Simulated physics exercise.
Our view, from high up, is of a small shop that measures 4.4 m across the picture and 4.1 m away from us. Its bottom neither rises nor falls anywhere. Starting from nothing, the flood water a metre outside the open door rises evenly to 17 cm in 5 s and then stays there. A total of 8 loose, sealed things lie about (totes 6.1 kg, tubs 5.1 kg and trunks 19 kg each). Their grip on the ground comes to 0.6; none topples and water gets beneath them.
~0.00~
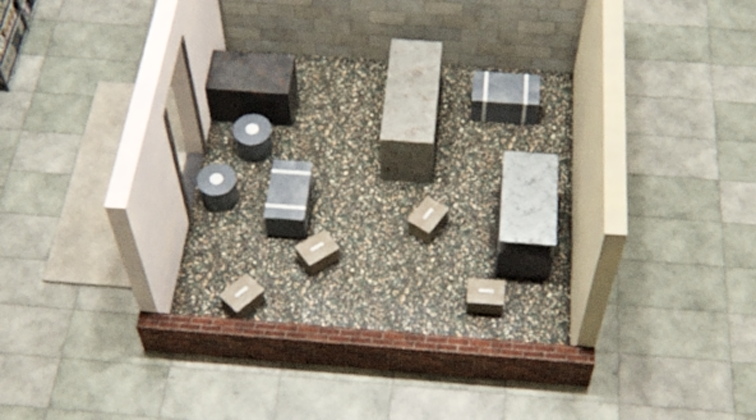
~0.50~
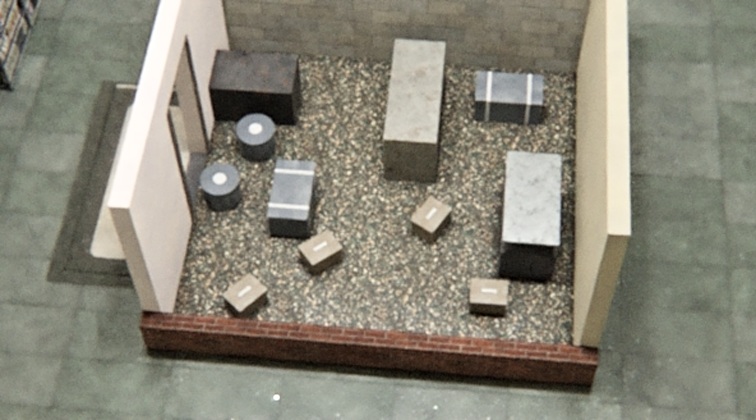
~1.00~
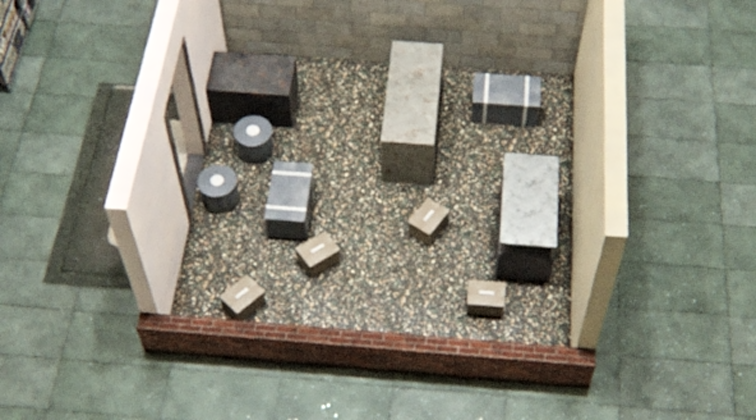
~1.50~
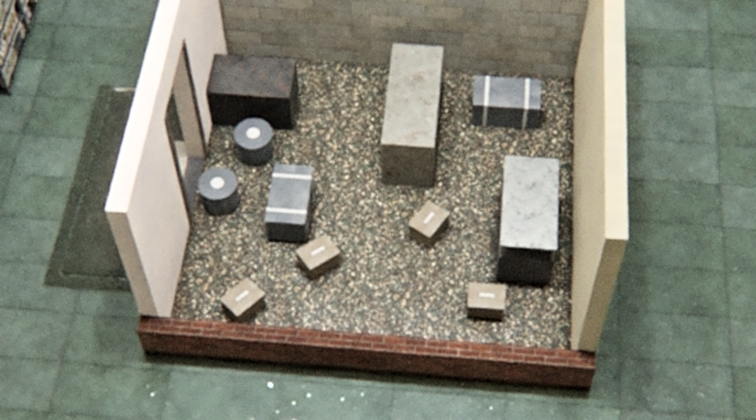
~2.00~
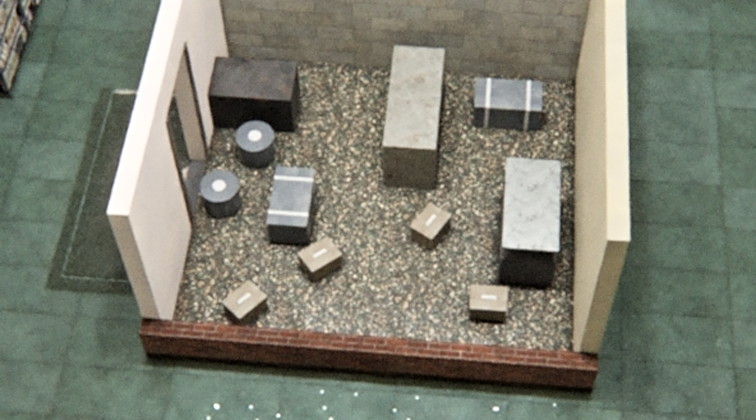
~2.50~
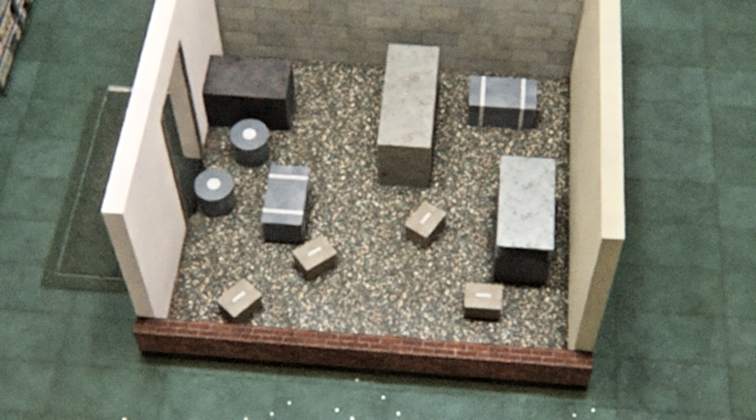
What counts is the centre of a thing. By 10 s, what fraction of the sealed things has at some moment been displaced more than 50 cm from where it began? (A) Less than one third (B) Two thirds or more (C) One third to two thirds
One third to two thirds.
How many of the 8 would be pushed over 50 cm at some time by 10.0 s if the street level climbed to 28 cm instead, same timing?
In that case the number is 6.
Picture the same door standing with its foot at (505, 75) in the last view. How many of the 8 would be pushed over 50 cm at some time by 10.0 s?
Count: 2.
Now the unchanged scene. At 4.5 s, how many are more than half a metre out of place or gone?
Tally: 0.
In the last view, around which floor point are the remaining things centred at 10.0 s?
Near (362, 235).
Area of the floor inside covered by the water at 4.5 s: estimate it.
Around 3.0 m2 of it.
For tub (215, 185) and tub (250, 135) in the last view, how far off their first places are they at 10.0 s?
In that order: 120 cm, 120 cm.
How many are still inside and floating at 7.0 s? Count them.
The count is 1.
After 3.5 s 0 of 8 are over 50 cm from their spots; 0 afloat.
After 4.5 s 0 of 8 are over 50 cm from their spots; 1 afloat.
After 7.0 s 3 of 8 are over 50 cm from their spots; 1 afloat.
After 10.0 s 4 of 8 are over 50 cm from their spots, and 4 have been at some point; 2 afloat.
